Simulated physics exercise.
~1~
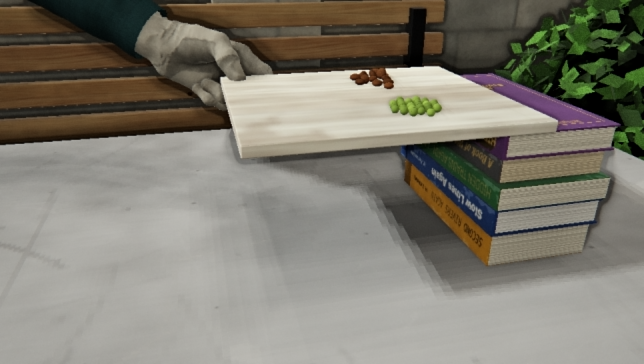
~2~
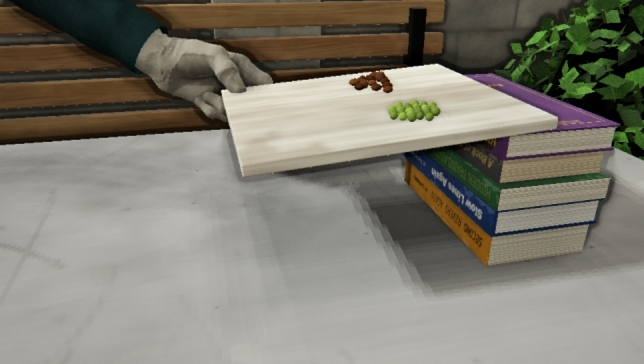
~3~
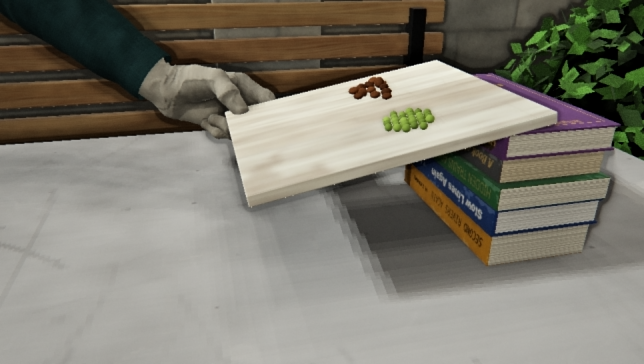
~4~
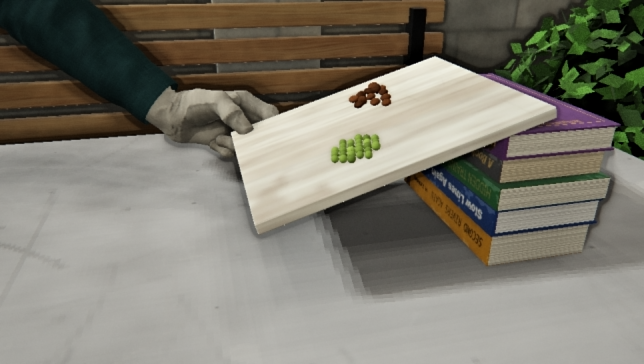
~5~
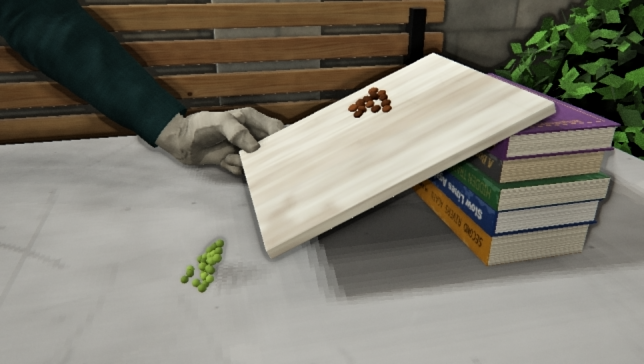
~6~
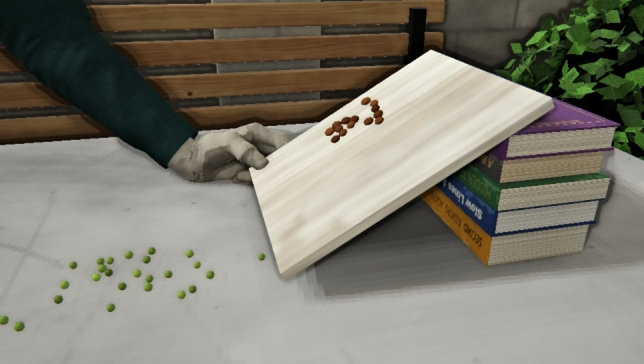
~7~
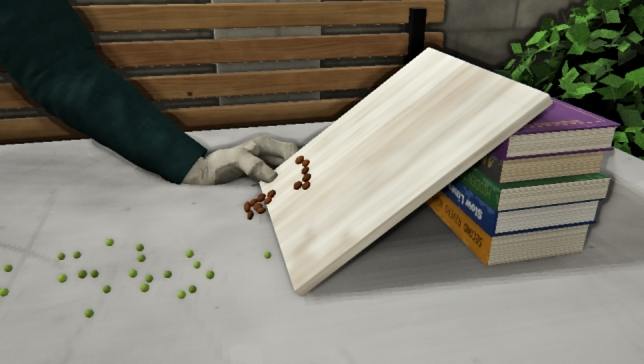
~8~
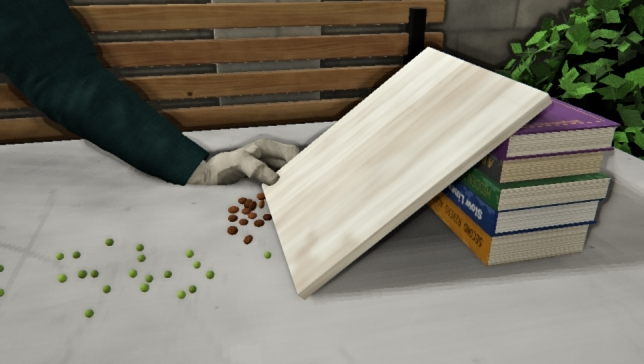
Wooden board propped on books being lowered by a gloved hand, green peas rolling far left, then brown beans sliding to its foot.
